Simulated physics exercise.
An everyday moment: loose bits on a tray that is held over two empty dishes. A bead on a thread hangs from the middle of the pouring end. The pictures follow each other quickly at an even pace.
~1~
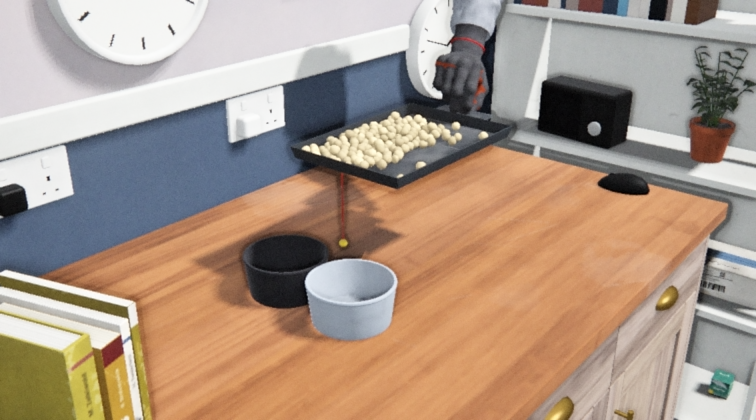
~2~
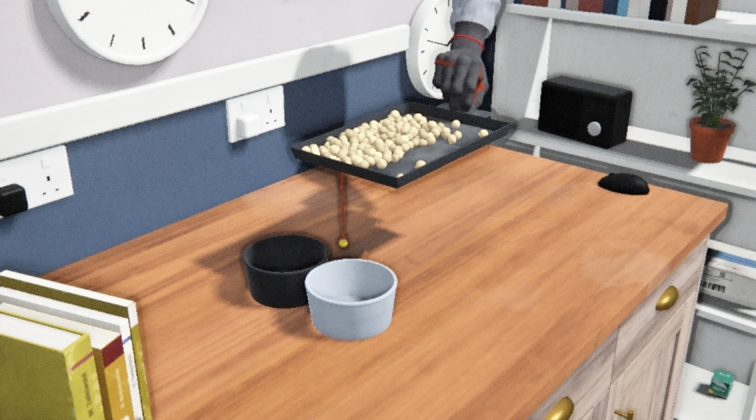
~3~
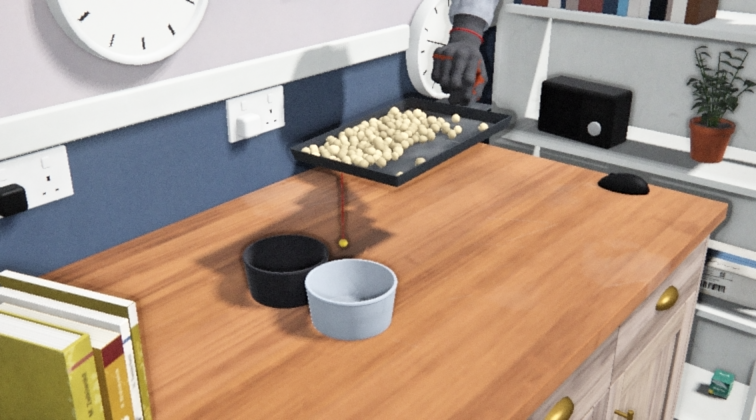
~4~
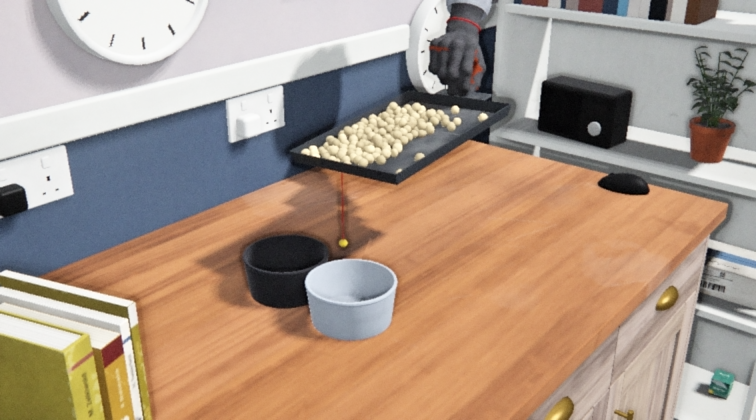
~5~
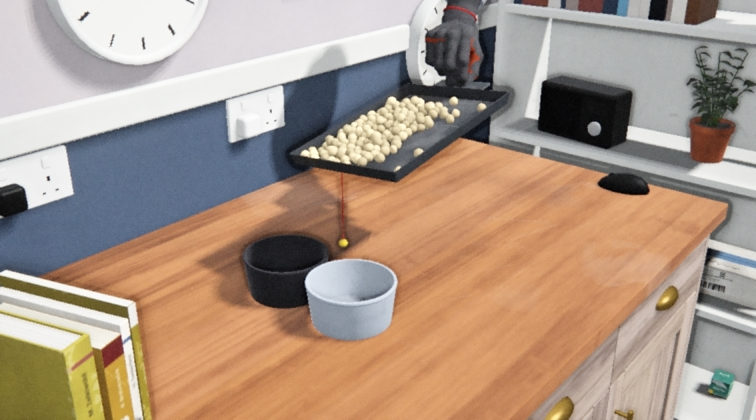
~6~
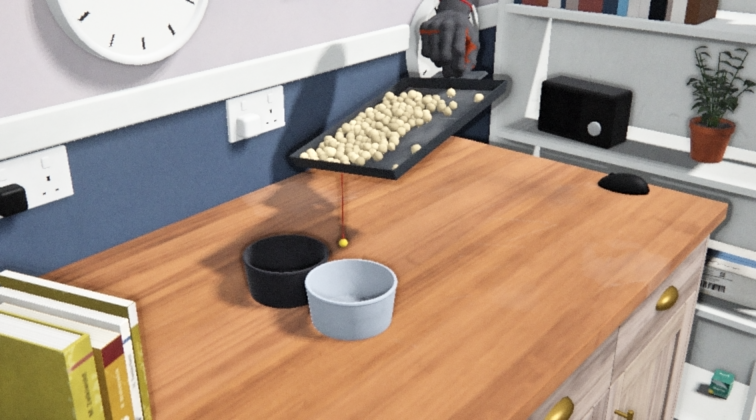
A dark tray loaded with pale macadamia nuts, held by a gloved hand at its far end, starts nearly level above a wooden counter seen from a fixed, raised angle. Below are a black dish and a pale blue-grey one, with a yellow bead on a reddish thread, books at left and a clock above. The hand rises slightly, gradually tilting the tray lower at its left corner, while several nuts shift slightly.
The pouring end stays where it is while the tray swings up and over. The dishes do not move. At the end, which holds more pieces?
The left-hand one ends fuller.
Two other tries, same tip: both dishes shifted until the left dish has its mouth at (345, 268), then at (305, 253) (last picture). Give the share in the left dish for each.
The first gives 0 %, the second 50 %.
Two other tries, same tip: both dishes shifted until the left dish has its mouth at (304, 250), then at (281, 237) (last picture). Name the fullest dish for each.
First the left one, then left.
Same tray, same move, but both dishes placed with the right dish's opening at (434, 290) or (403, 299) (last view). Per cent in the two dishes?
First some 0, then 10 per cent.
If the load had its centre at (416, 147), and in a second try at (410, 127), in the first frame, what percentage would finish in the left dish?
About 60 and 60 per cent.
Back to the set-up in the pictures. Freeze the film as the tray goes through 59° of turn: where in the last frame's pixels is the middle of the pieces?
Around (337, 119).
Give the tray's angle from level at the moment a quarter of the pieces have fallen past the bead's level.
Roughly 85°.
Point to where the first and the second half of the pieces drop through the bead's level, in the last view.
At about (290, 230), then at (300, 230).
Soon, tray tipped steeply; nearly all on the tray; a stray few in the left dish; a small part in the air.
A while on, tray tipped right over; a small part on the tray; about half in the left dish; about a quarter outside both; a small part in the air.
Towards the end, tray tipped past a quarter turn; about two thirds in the left dish; about a third outside both.
Finally, tray tipped past a quarter turn; none in the right dish; about two thirds in the left dish; about a third outside both.
